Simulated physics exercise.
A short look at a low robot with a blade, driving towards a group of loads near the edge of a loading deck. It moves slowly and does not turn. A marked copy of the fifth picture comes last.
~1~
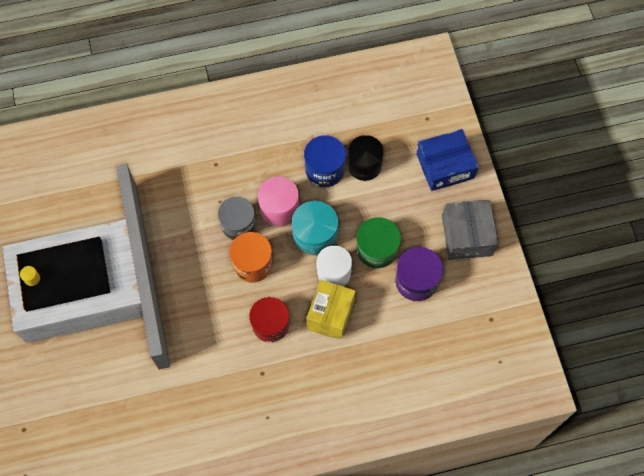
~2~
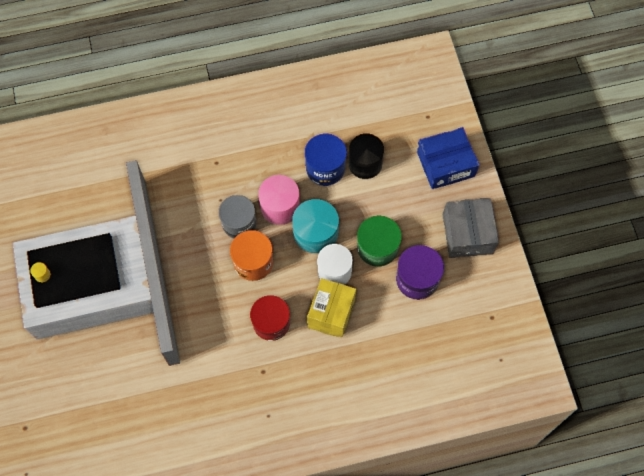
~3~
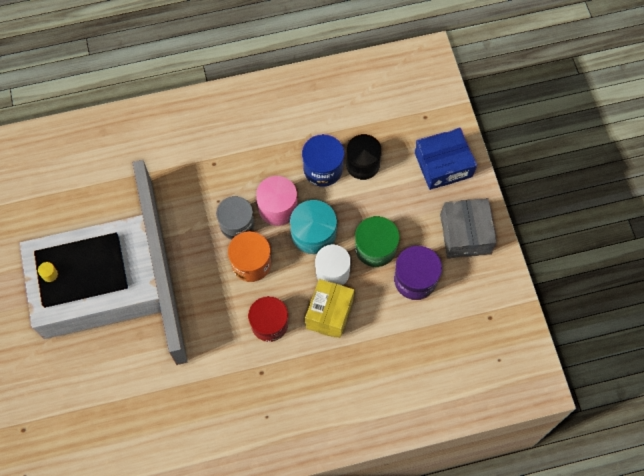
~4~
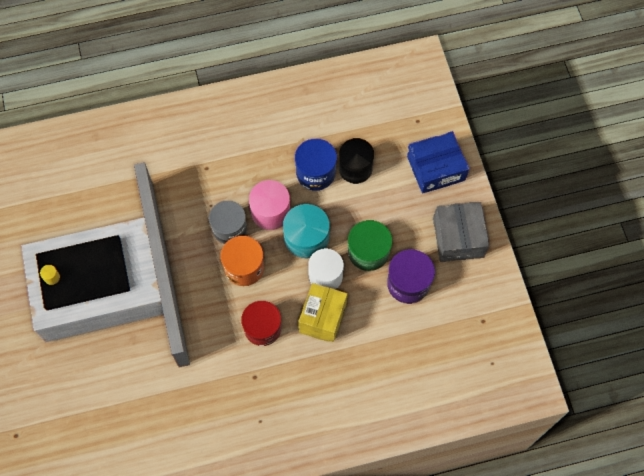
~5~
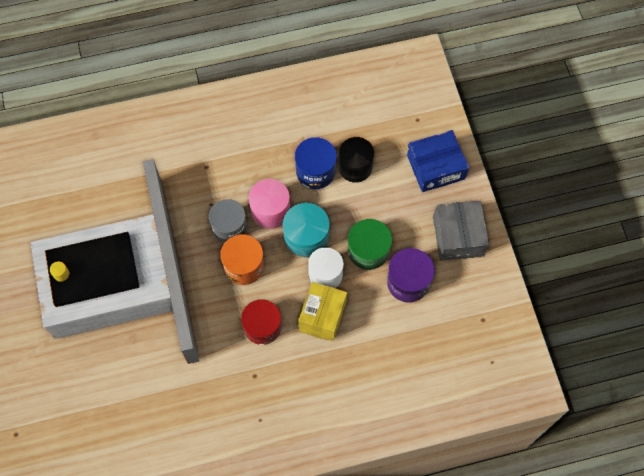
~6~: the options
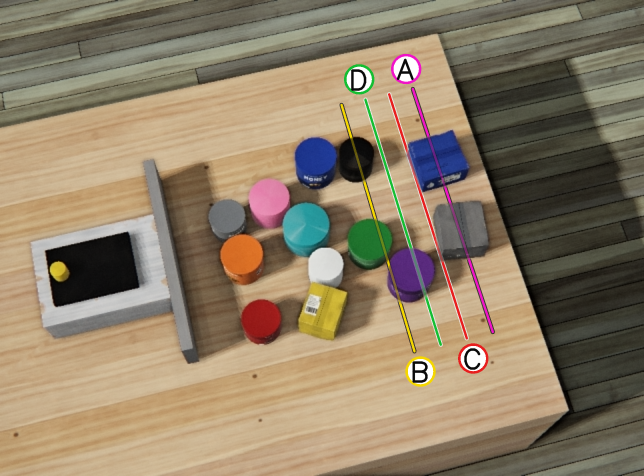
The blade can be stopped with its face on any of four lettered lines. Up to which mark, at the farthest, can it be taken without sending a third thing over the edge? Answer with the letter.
It can go as far as C.
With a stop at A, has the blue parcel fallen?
Yes.
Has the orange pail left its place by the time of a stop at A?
Yes.
On the copy, A at (451, 204); B at (376, 222); C at (426, 210); D at (401, 216).
On C. First, robot (194, 245); blue pail (320, 157); yellow box (346, 311).
Then, robot (289, 223); grey box (474, 212); purple pail (465, 262).
Finally, robot (360, 206); grey box over the edge; blue parcel over the edge; two fallen.
By contrast, A drops five; B is within the limit but short; D is within the limit but short.
